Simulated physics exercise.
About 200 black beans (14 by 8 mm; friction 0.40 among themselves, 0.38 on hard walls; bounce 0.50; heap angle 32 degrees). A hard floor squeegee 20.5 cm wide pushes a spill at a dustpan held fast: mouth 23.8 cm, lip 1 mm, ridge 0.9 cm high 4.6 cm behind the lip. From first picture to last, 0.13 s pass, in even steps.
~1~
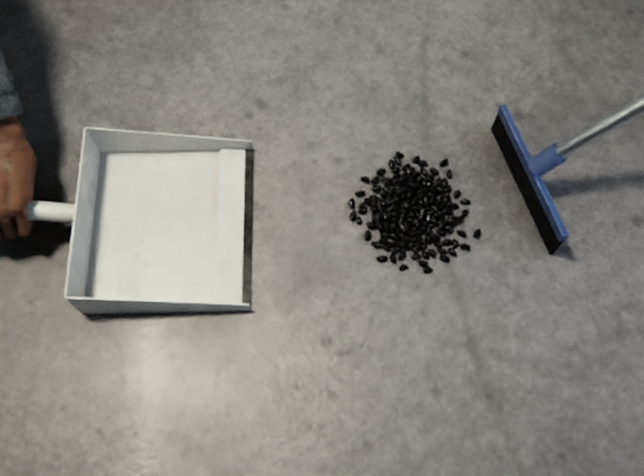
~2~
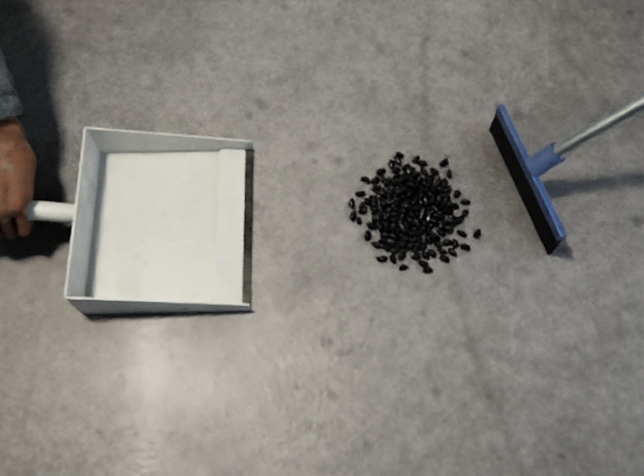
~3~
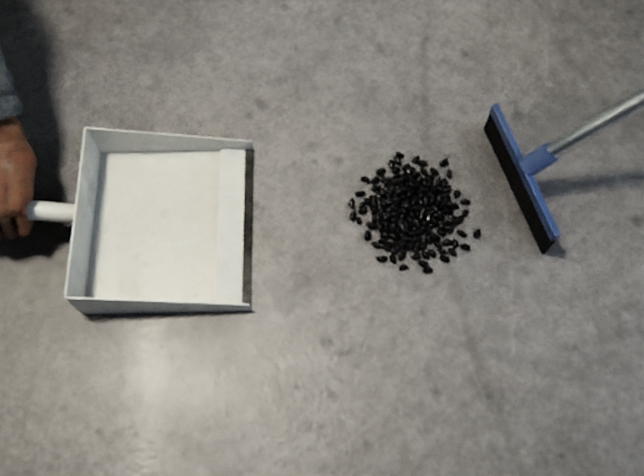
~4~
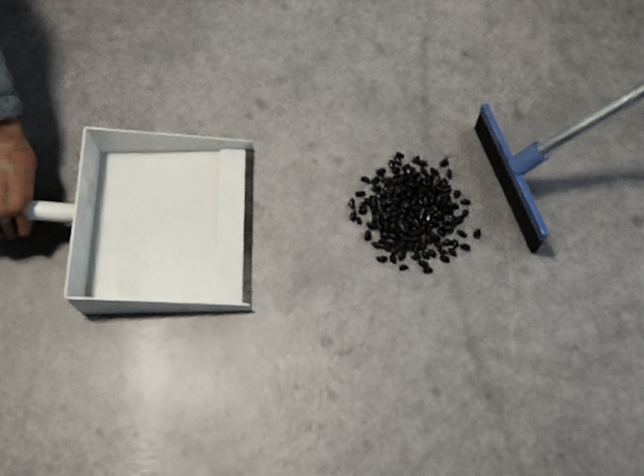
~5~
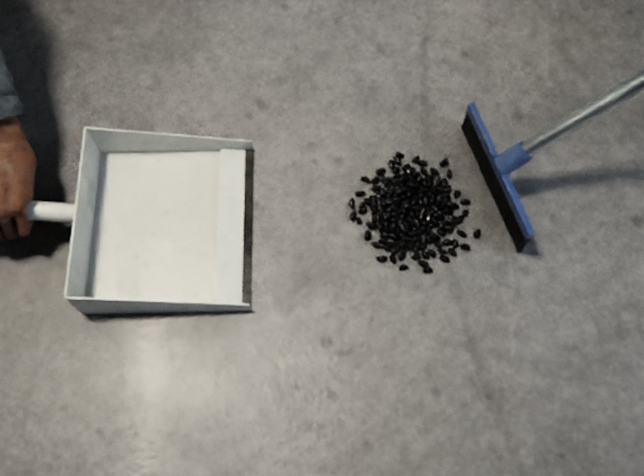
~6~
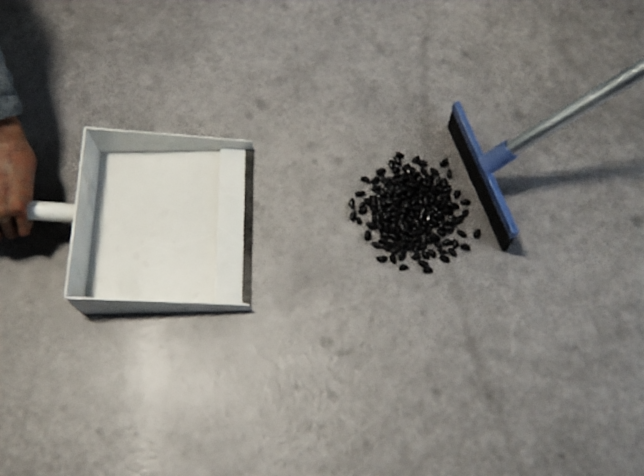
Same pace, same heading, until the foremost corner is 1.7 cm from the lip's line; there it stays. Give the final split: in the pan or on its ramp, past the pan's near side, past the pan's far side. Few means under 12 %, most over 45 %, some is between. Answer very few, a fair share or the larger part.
Pan a fair share, near side very few, far side very few.
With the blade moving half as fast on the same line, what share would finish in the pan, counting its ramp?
It would be near 5 per cent.
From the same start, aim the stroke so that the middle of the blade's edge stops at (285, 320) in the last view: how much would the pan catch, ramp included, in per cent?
Some 20 per cent.
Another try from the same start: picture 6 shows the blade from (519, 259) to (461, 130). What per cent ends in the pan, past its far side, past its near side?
Pan 30, far 5, near 30.
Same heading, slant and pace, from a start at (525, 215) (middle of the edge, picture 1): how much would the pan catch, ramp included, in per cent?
About 35 per cent.
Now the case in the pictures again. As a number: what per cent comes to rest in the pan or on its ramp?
Roughly 15 per cent.
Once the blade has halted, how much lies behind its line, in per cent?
About 25 per cent.
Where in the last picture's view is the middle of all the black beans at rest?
At about (267, 229).
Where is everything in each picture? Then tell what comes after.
Blade from (562, 237) to (502, 111), moved 0.0 cm, 0 of the pieces shifted so far; middle of the pieces at (415, 208); pan at (158, 228), in the first picture.
Blade from (560, 237) to (500, 111), moved 0.3 cm, 0 of the pieces shifted so far; middle of the pieces at (415, 208), in the second picture.
Blade from (554, 236) to (494, 111), moved 1.1 cm, 0 of the pieces shifted so far; middle of the pieces at (415, 208), in the third picture.
Blade from (543, 236) to (484, 110), moved 2.4 cm, 0 of the pieces shifted so far; middle of the pieces at (415, 208), in the fourth picture.
Blade from (529, 235) to (471, 109), moved 4.3 cm, 0 of the pieces shifted so far; middle of the pieces at (415, 208), in the fifth picture.
Blade from (513, 234) to (456, 108), moved 6.3 cm, 0 of the pieces shifted so far; middle of the pieces at (415, 208); pan at (158, 228), in the sixth picture.
Then, 0.18 s after the last picture, middle of the blade 17 cm from the lip; 0 % over the lip, far side 0 %, near side 0 %.
Then, 0.29 s after the last picture, middle of the blade 9 cm from the lip; 0 % over the lip, far side 5 %, near side 0 %.
Then, 0.54 s after the last picture, middle of the blade 5 cm from the lip; 20 % over the lip, far side 5 %, near side 0 %.
In the end, pan 15 %, near side 5 %, far side 5 %, in front of the lip or behind the blade 75 %.
